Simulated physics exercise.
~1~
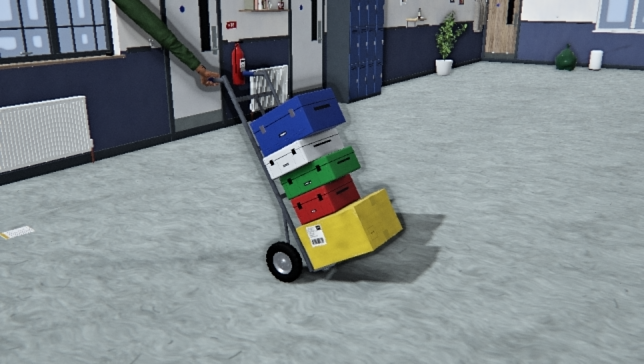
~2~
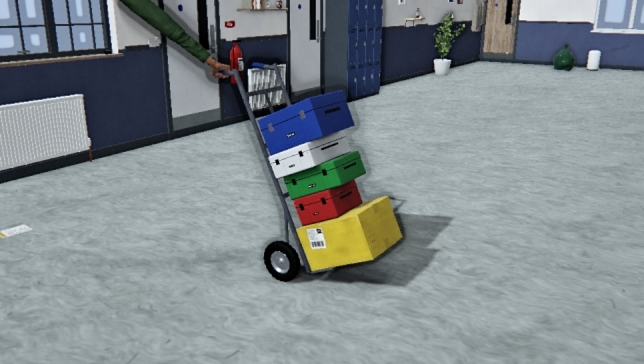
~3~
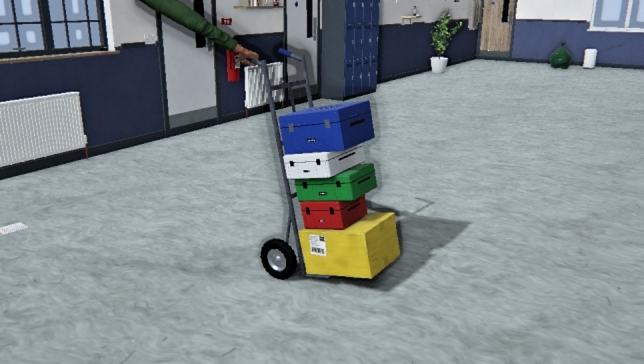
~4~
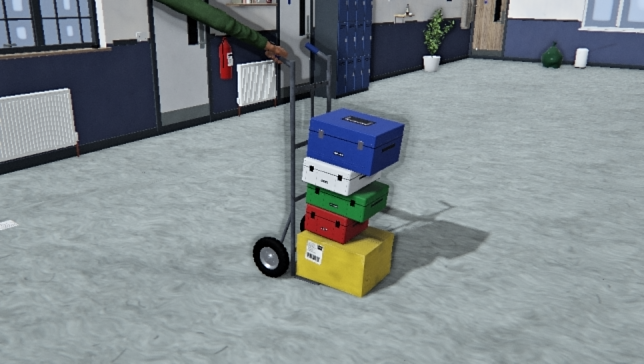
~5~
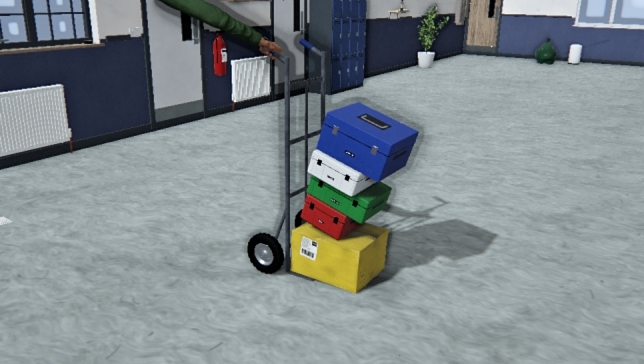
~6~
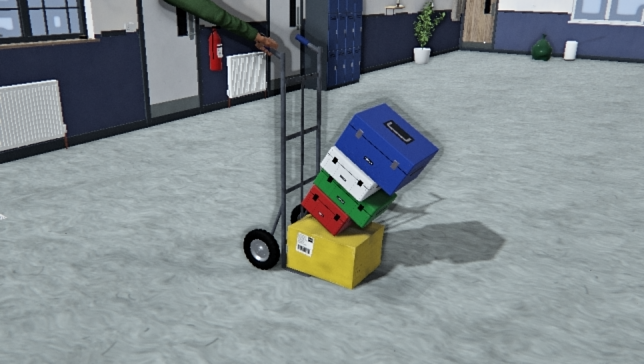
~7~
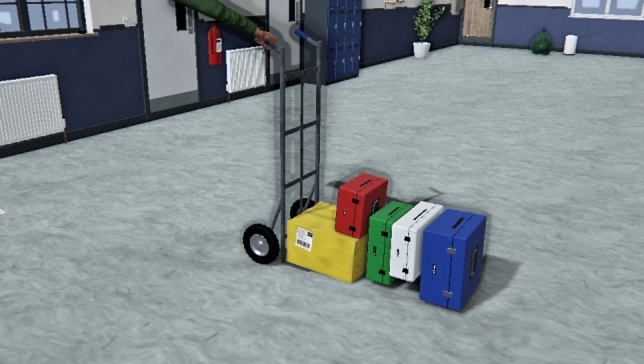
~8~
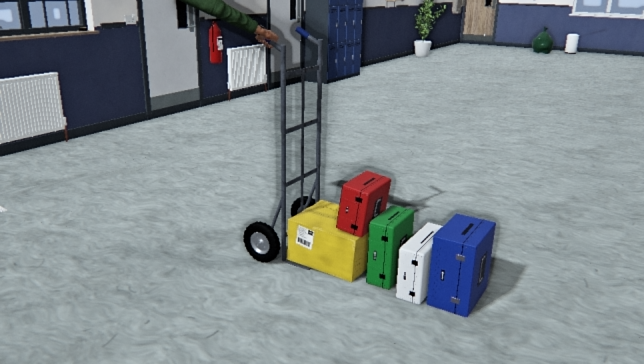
In a hall with a speckled grey floor, navy-and-white walls, blue lockers and a potted plant, a slightly raised view looks down on a two-wheeled hand truck. A green-sleeved arm at upper left holds its handle, tilted back to the left, with blue, white, green and red toolboxes stacked above a yellow parcel. The hand swings the truck upright as the view drifts slightly right. Once it stands still, the four toolboxes tip together to the right, away from the frame. The blue, white and green ones land on the floor in a row, while the red one ends on its side atop the yellow parcel, which stays on the truck.
